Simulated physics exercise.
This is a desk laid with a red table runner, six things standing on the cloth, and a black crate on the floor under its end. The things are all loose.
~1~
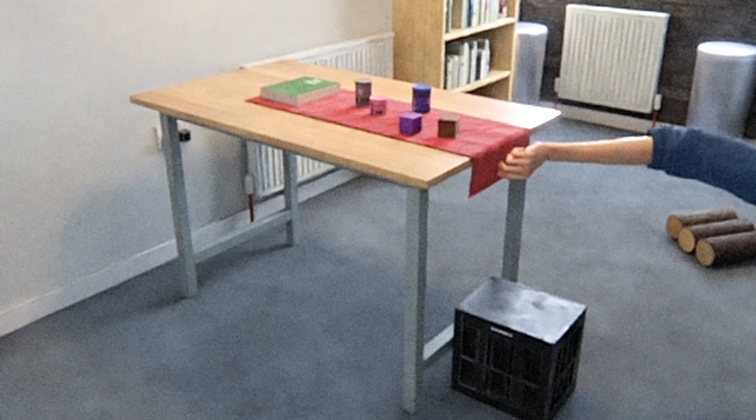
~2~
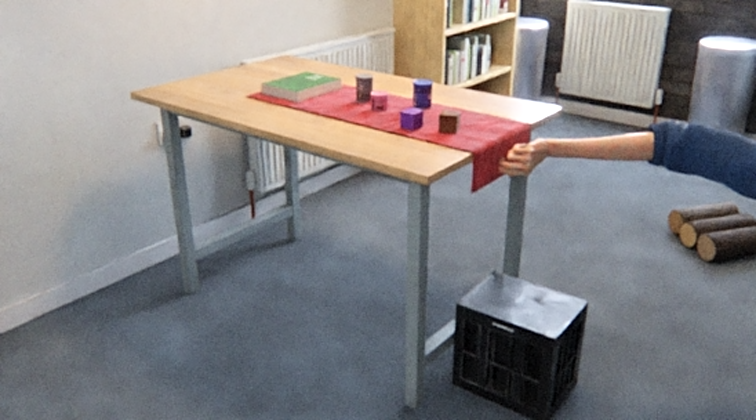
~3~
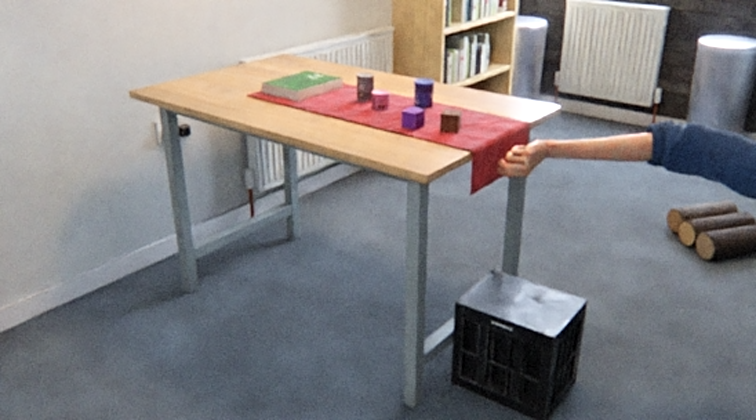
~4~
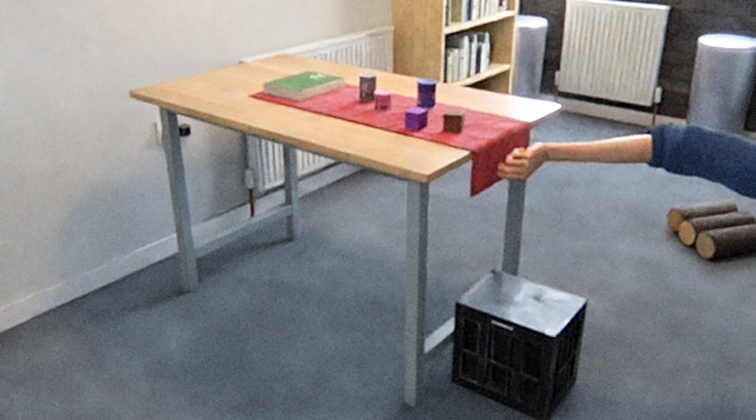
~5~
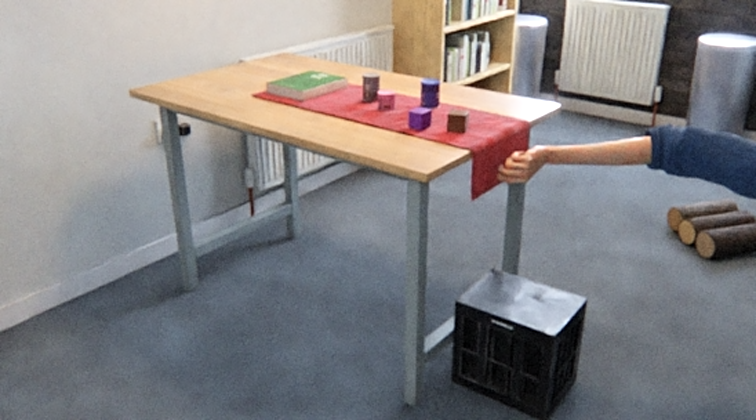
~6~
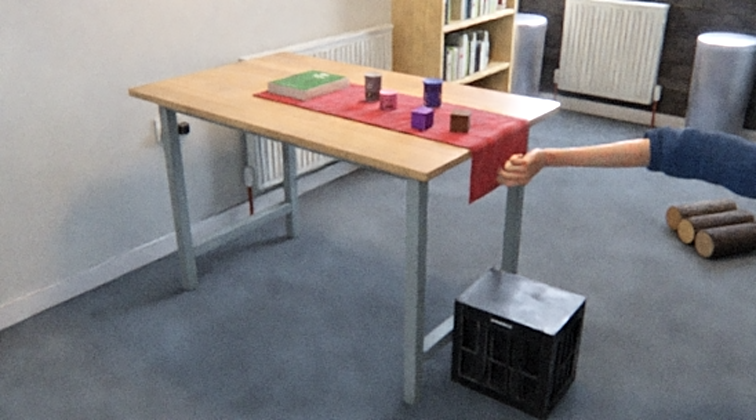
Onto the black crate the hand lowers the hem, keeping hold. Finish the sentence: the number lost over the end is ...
The number lost over the end is three.
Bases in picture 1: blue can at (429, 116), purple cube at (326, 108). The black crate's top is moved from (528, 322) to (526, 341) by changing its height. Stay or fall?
The blue can falls; the purple cube holds on.
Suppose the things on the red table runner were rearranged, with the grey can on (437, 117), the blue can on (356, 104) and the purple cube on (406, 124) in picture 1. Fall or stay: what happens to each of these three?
Result - the grey can comes off, the blue can stays put, and the purple cube comes off.
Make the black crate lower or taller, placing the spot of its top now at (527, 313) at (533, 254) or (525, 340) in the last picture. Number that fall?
1 and 4.
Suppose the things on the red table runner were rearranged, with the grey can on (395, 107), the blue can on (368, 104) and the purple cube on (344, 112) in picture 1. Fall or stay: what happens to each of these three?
Grey can: Still on; blue can: Still on; purple cube: Still on.
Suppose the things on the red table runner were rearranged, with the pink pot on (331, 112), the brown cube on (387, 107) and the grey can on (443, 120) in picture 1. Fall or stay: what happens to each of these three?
Of the three, the pink pot stays aloft, the brown cube stays aloft and the grey can ends off the top.
Early on, hem near (496, 244); brown cube gone.
Midway, hem near (495, 278); brown cube, purple cube and blue can gone.
Finally, hem on the crate; brown cube, purple cube and blue can gone. The answer is three.
